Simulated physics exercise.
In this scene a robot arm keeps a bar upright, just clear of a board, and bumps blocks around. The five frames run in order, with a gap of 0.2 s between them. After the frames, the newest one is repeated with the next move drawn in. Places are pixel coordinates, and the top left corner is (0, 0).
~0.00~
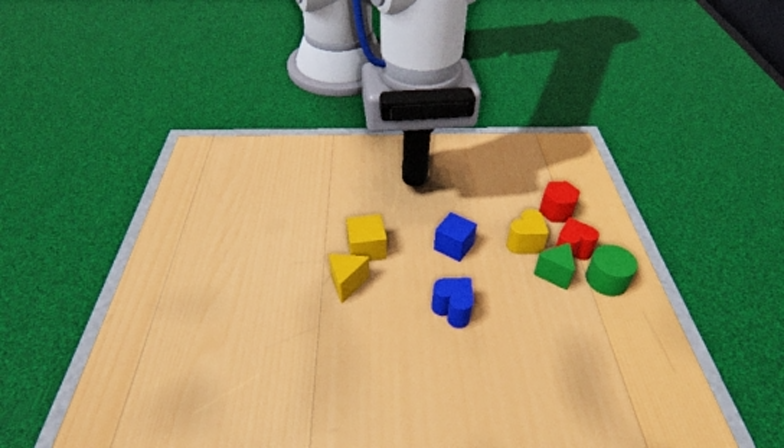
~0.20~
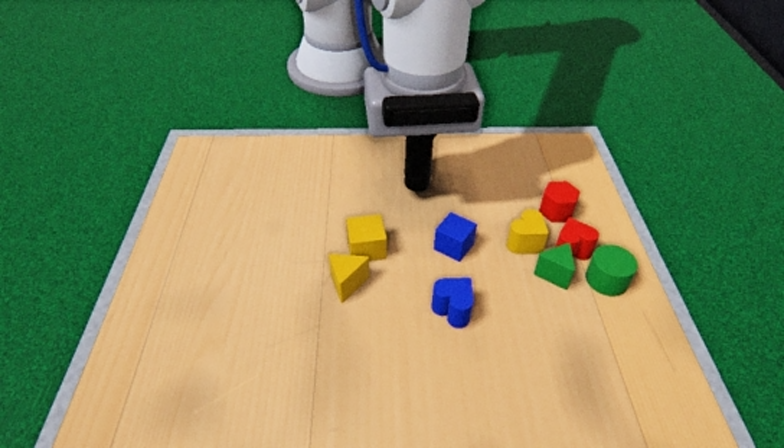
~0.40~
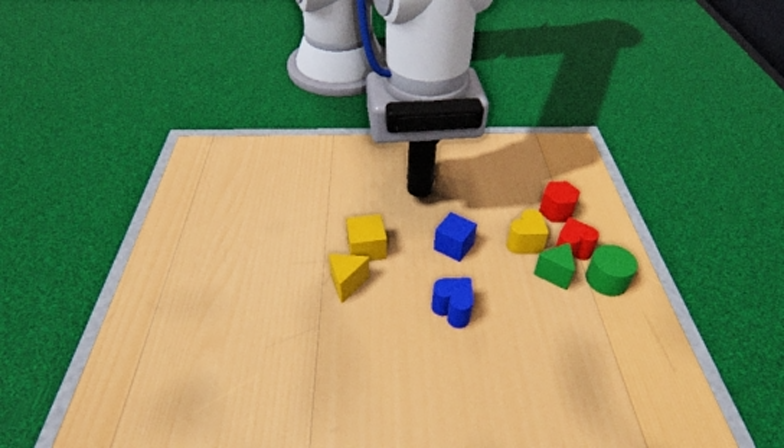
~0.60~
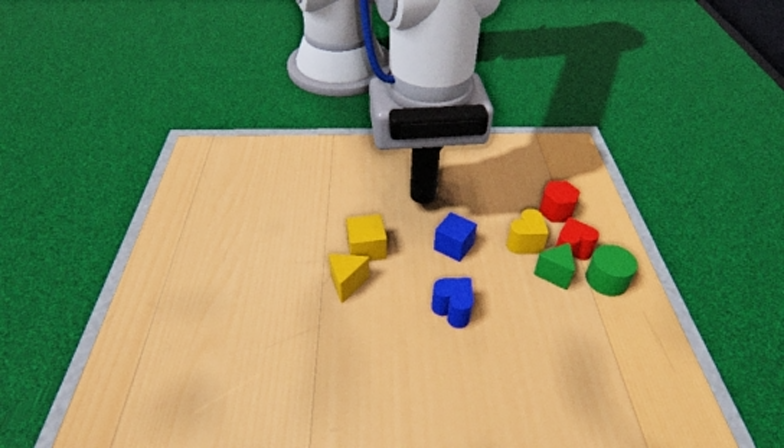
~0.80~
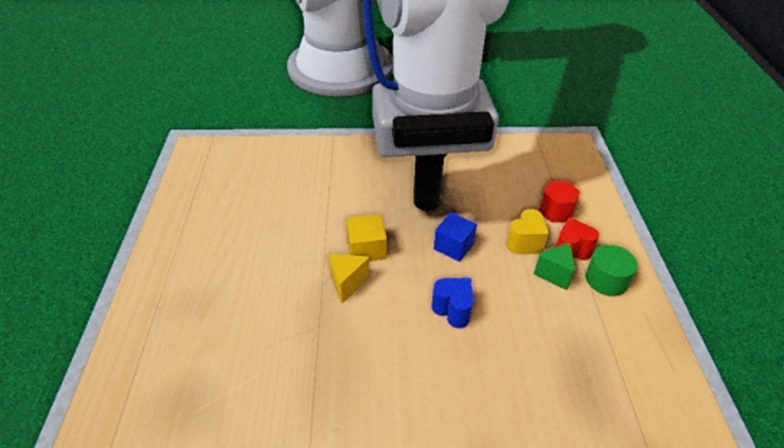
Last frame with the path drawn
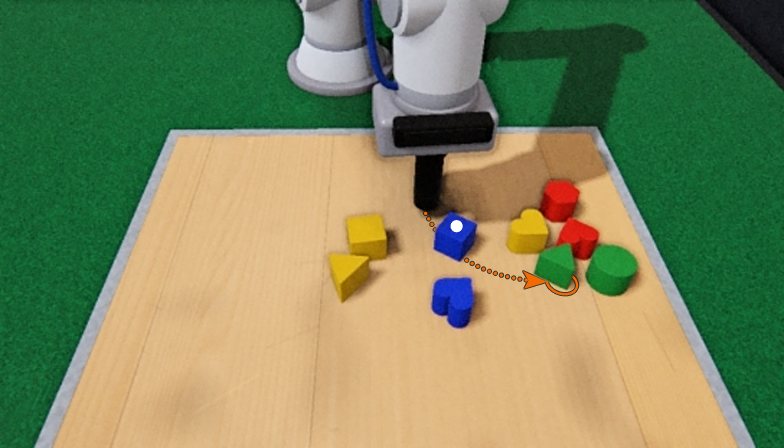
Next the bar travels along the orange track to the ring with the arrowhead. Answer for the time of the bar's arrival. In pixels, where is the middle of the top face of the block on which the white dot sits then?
It is going to be at (519, 283).
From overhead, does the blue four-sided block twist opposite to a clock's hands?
It seems not.
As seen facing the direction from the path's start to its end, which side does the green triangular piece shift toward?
It will end up to the left.
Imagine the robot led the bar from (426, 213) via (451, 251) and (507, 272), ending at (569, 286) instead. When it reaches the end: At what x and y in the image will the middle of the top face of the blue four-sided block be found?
Its top centre is at about (529, 281).
Path on the board, from (426, 213) over (452, 249) and (502, 275) to (562, 282); the dot is on the blue four-sided block.
On the path given first. One third of the way, bar at (454, 239); blue four-sided block at (477, 247).
Two thirds of the way, bar at (505, 265); blue four-sided block at (516, 280), turned 60° clockwise.
At the end, bar at (565, 272); blue four-sided block at (518, 283), turned 65° clockwise; green triangular piece at (586, 250); red heart in place; green circular block at (621, 260).
